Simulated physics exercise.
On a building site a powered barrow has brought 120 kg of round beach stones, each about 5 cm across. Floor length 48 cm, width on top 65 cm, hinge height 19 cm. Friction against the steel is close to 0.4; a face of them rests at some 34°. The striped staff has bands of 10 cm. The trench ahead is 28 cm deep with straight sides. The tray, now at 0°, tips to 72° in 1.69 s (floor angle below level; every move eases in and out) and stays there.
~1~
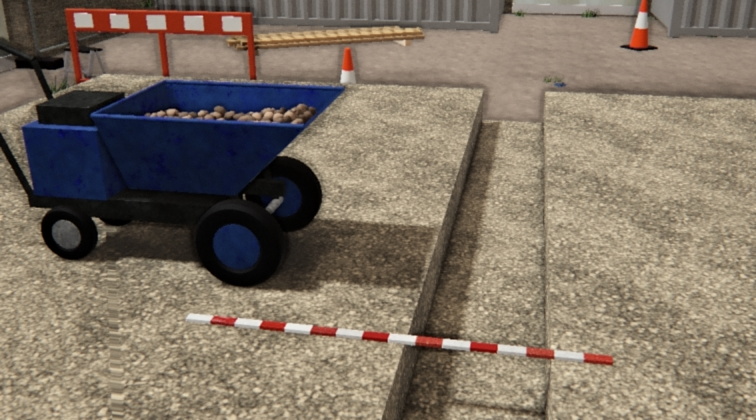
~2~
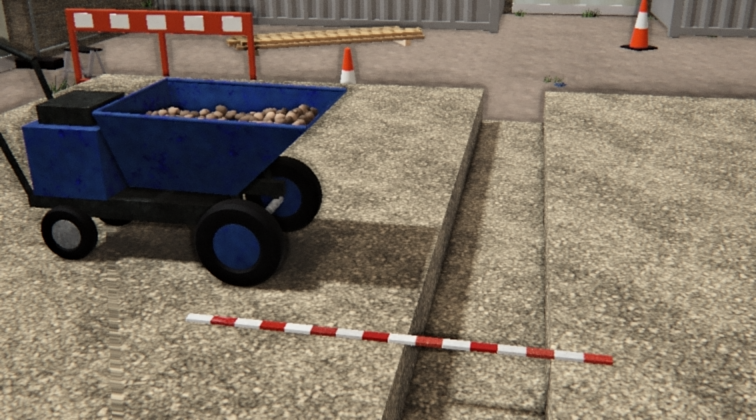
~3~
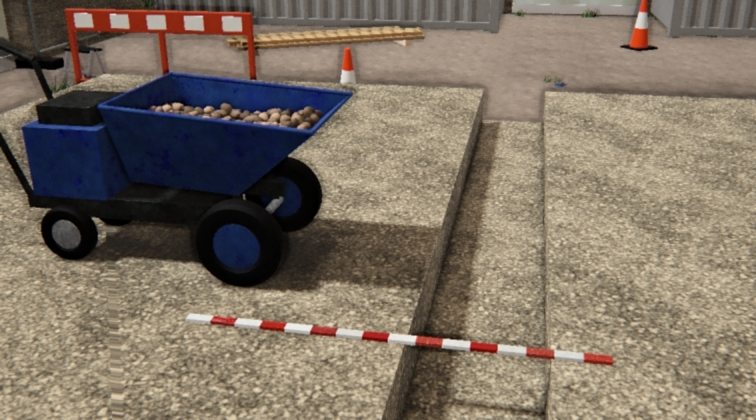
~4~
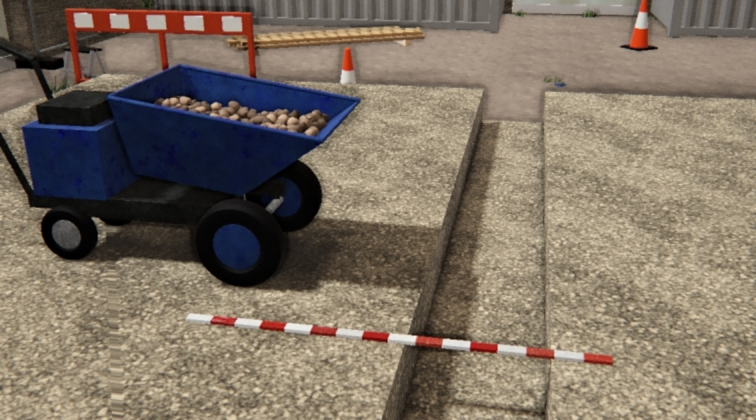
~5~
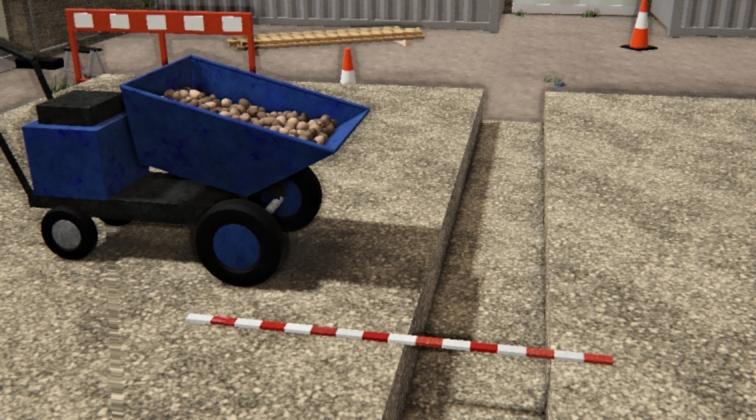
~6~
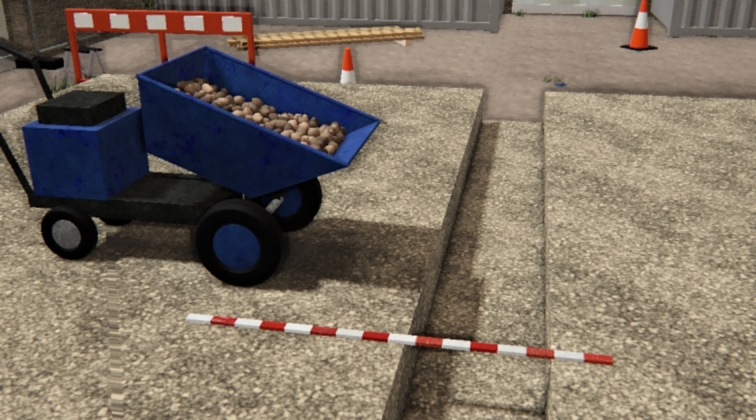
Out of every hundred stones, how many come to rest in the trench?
Close to 68 in a hundred.
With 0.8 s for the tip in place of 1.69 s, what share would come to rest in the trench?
Then about 70 per cent.
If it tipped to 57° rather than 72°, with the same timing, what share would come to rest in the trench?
In that case some 90 per cent.
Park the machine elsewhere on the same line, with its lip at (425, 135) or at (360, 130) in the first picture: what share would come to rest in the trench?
First some 80, then 100 per cent.
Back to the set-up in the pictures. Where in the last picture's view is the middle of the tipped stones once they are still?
Near (477, 318).
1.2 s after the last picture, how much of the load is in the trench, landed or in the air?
Some 45 per cent.
Then, 0.7 s after the last picture the floor is at 61°, 99 % in the tray, 1 % short of the trench; the foremost stones are at (403, 244).
Then, 1.2 s after the last picture the floor is at 72°, 45 % in the tray, 12 % short of the trench, 43 % in the trench; the foremost stones are at (540, 330).
Then, 1.5 s after the last picture the floor is at 72°, 27 % in the tray, 13 % short of the trench, 60 % in the trench; the foremost stones are at (540, 310).
Then, 3.5 s after the last picture the floor is at 72°, 19 % in the tray, 13 % short of the trench, 68 % in the trench; the foremost stones are at (540, 310).
